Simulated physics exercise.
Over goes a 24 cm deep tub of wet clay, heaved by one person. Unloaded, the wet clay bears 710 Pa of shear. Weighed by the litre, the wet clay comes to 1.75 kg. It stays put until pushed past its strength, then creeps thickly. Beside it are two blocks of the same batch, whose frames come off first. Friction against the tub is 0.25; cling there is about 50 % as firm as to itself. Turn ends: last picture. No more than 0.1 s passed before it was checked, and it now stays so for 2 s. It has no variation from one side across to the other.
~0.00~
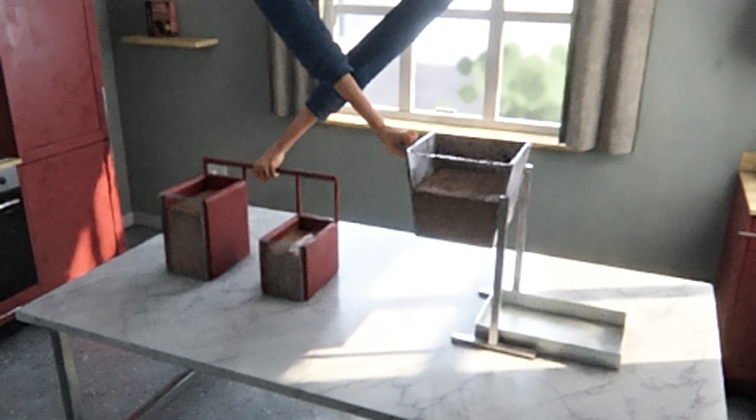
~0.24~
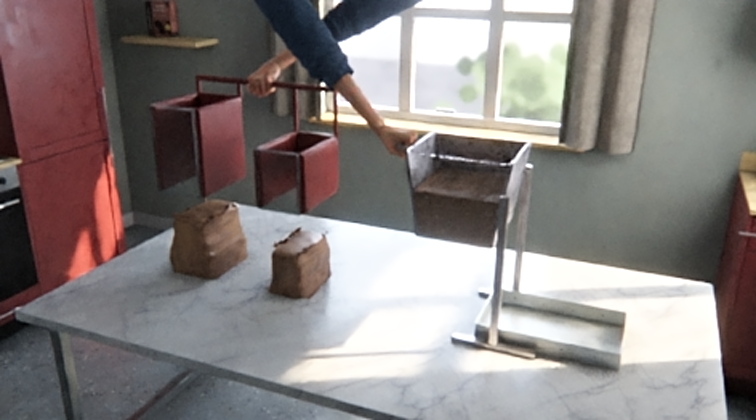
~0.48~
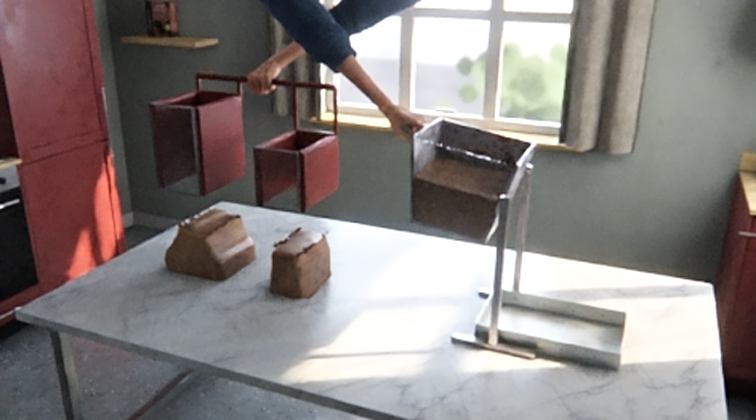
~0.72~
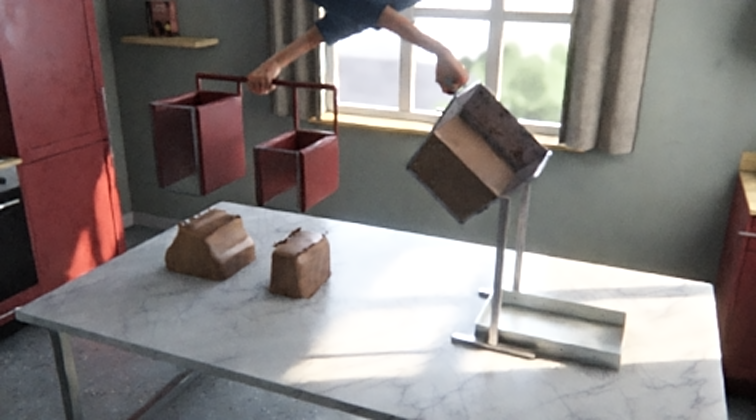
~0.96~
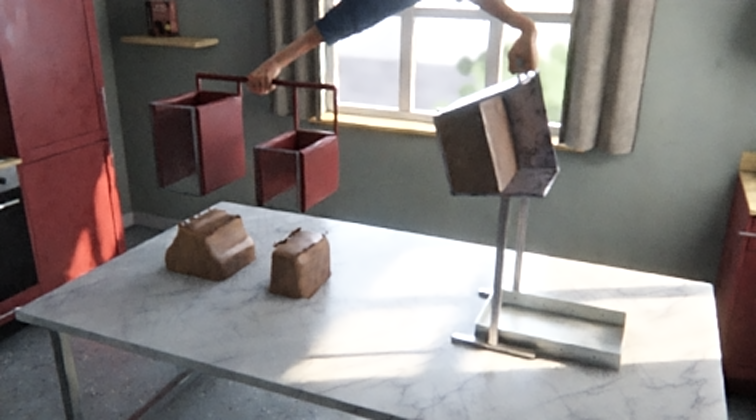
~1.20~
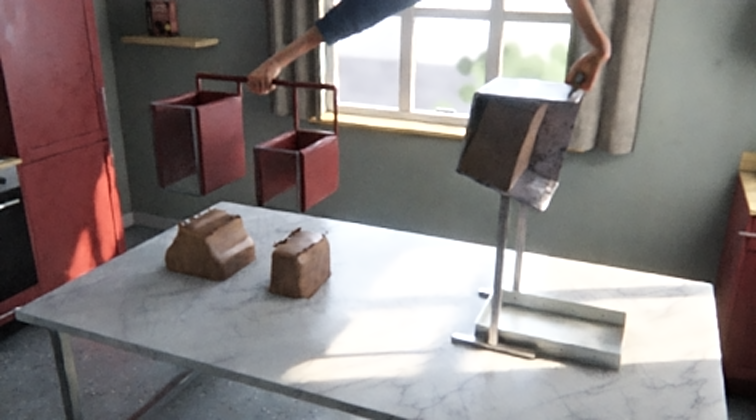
The video shows a hand lifting two joined red molds off brown clay blocks on a marble table, the left block slumping lower, while another hand turns a clay-filled metal tub on a stand clockwise past sideways.
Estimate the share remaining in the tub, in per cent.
Roughly 35 per cent remains in the tub.
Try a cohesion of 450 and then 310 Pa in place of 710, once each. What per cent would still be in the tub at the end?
Respectively, close to 35 % and close to 0 %.
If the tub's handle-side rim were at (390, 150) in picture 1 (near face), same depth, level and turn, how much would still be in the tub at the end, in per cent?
I'd put it at close to 30 per cent.
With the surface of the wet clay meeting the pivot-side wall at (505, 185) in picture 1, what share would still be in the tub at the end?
I'd put it close to 35 in a hundred.
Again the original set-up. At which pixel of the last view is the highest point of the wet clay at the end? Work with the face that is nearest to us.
It ends up highest close to (491, 156).
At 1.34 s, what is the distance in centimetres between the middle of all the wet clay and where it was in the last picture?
It has moved close to 7 cm.
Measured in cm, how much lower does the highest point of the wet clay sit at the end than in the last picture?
Roughly 14 cm.
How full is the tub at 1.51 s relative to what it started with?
I'd say close to 50 %.
By 1.34 s, the tub is at 100 degrees and holds 100 %.
By 1.51 s, the tub is at 100 degrees and holds 52 %.
By 1.68 s, the tub is at 100 degrees and holds 35 %.
By 1.85 s, the tub is at 100 degrees and holds 35 %.
By 3.20 s, at the end, the tub is at 100 degrees and holds 35 %.
